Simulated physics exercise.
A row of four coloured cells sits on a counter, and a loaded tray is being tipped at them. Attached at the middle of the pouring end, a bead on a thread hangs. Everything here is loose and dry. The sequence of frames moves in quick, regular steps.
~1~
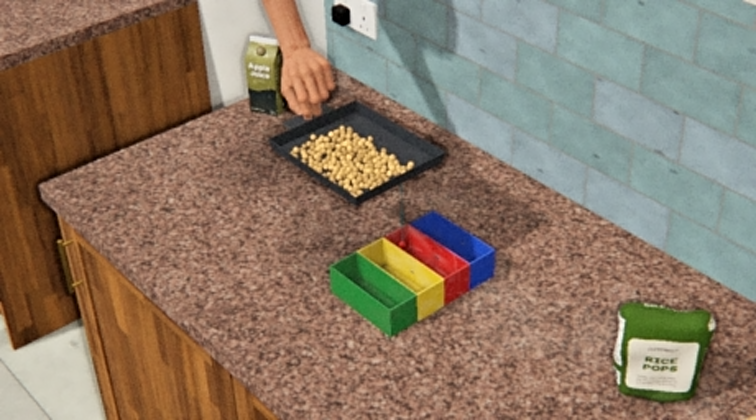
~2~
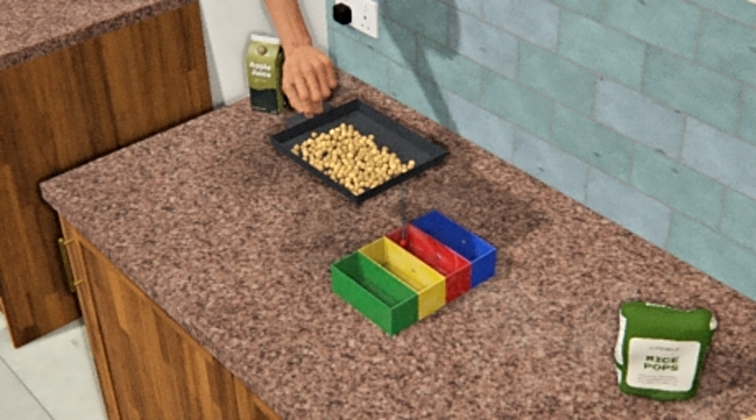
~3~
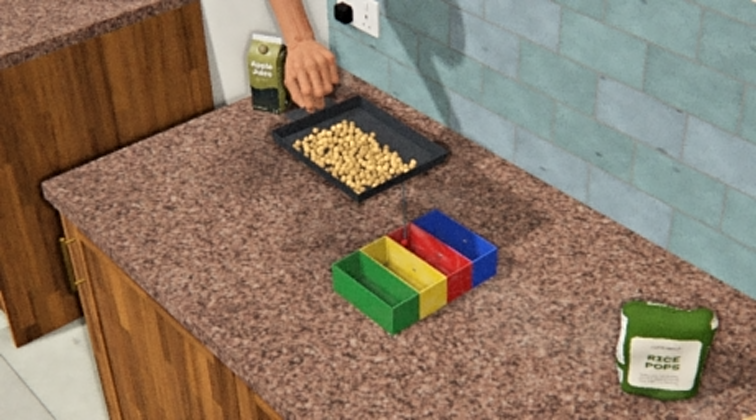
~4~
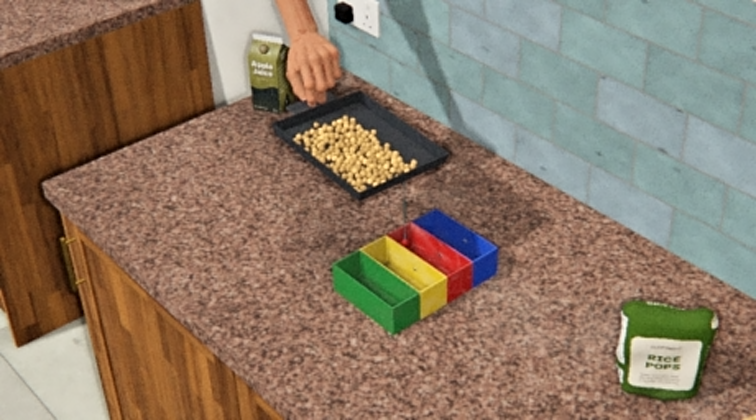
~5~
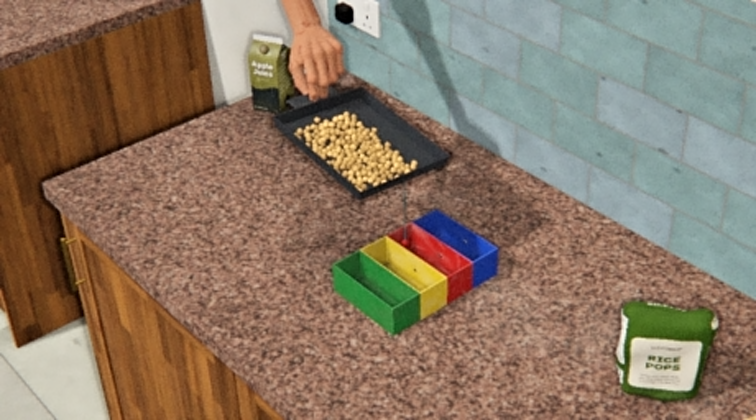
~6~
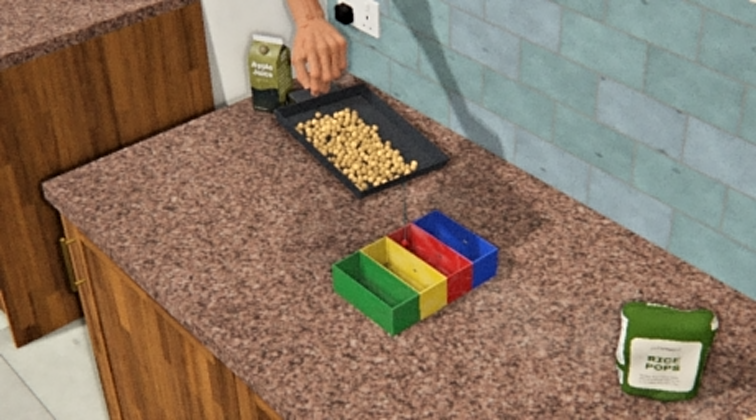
At first, a hand holds the far end of a dark tray of chickpeas, level behind a row of green, yellow, red and blue cells. The hand then shifts slightly right and the tray tilts a little, its near edge lowest at the right corner, while the chickpeas barely move.
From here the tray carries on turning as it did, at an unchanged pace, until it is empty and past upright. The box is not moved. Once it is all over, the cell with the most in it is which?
It is the blue cell that has the most.
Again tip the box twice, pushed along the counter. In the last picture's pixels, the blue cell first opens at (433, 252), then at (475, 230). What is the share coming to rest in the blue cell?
First try: Roughly 30 per cent; second try: Roughly 20 per cent.
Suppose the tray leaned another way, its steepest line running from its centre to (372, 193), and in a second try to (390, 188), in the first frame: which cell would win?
So, in order: That green cell, then the green cell.
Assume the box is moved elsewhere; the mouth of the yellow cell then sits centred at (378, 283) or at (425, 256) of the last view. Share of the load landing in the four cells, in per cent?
Trial 1 near 40 %, trial 2 near 100 %.
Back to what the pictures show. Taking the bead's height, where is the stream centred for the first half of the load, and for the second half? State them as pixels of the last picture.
I'd say around (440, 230) at first, then around (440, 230).
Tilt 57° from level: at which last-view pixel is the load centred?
Near (401, 149).
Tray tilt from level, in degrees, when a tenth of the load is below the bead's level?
Roughly 105 degrees.
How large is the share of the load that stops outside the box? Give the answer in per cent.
Somewhere around 0 in a hundred.
Soon, tray tipped steeply; nearly all on the tray; a stray few falling or outside the box.
A while on, tray tipped right over; nearly all on the tray; a stray few in the blue cell; a stray few in the red cell; a stray few falling or outside the box.
Towards the end, tray tipped past a quarter turn; about two thirds in the blue cell; about a third in the red cell; a stray few in the yellow cell; a stray few in the green cell; a stray few falling or outside the box.
Finally, tray tipped past a quarter turn; about two thirds in the blue cell; about a third in the red cell; a stray few in the yellow cell; a stray few in the green cell; a stray few outside the box.
